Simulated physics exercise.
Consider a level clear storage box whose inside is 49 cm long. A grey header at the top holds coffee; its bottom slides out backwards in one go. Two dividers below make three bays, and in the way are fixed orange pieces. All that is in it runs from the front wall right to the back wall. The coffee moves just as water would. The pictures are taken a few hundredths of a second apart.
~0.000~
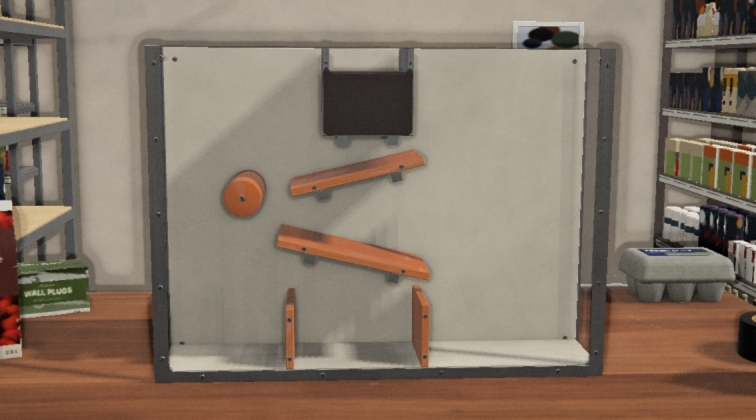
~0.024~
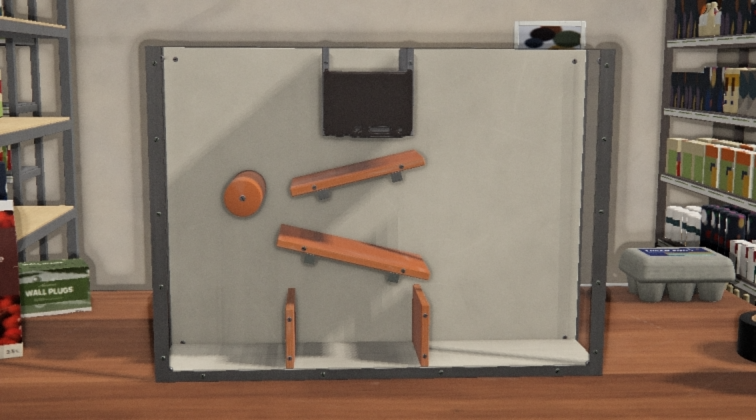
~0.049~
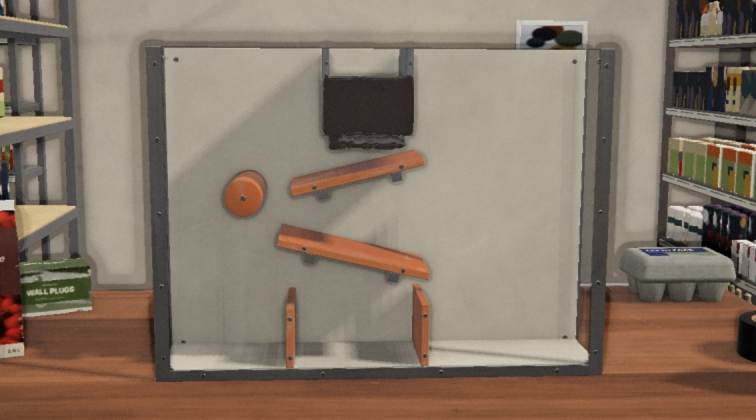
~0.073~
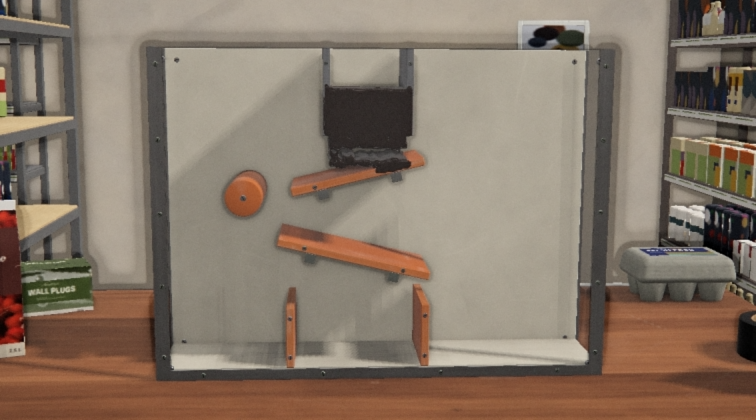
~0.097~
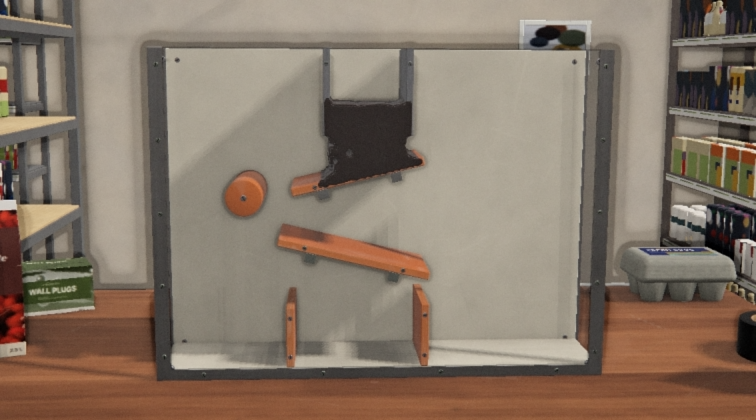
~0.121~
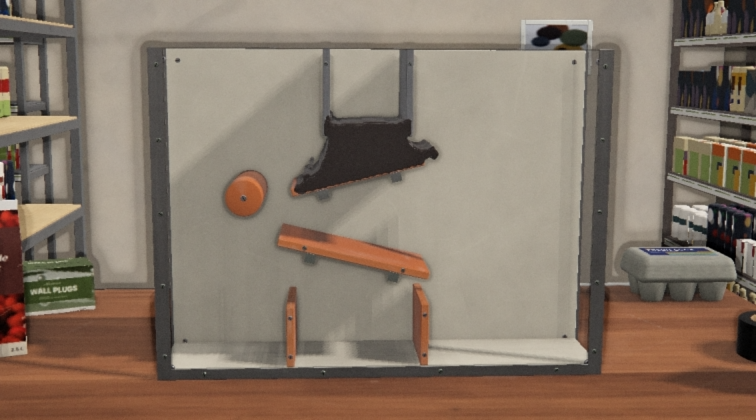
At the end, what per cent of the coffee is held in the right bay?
About 25 per cent.
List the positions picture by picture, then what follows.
In the first frame, the coffee has come down to (340, 130); the highest of it is at (389, 72); the piece under the header is centred near (358, 177); divider tops at (289, 311) and (426, 307).
In the second frame, the coffee has come down to (353, 137); the highest of it is at (378, 73).
In the third frame, the coffee has come down to (343, 148); the highest of it is at (336, 79).
In the fourth frame, the coffee has come down to (377, 166); the highest of it is at (400, 90); below the header it spans (330, 140) to (406, 143).
In the fifth frame, the coffee has come down to (332, 178); the highest of it is at (389, 106); below the header it spans (329, 179) to (411, 159).
In the sixth frame, the coffee has come down to (304, 184); the highest of it is at (381, 124); below the header it spans (304, 184) to (434, 151).
Then, 0.22 s in, 3 per cent is down, the largest part in the left bay.
Then, 0.36 s in, 40 per cent is down, the largest part in the left bay.
Then, 0.71 s in, 93 per cent is down, the largest part in the left bay.
Finally, the split from left to right is 75, 0 and 25 per cent.
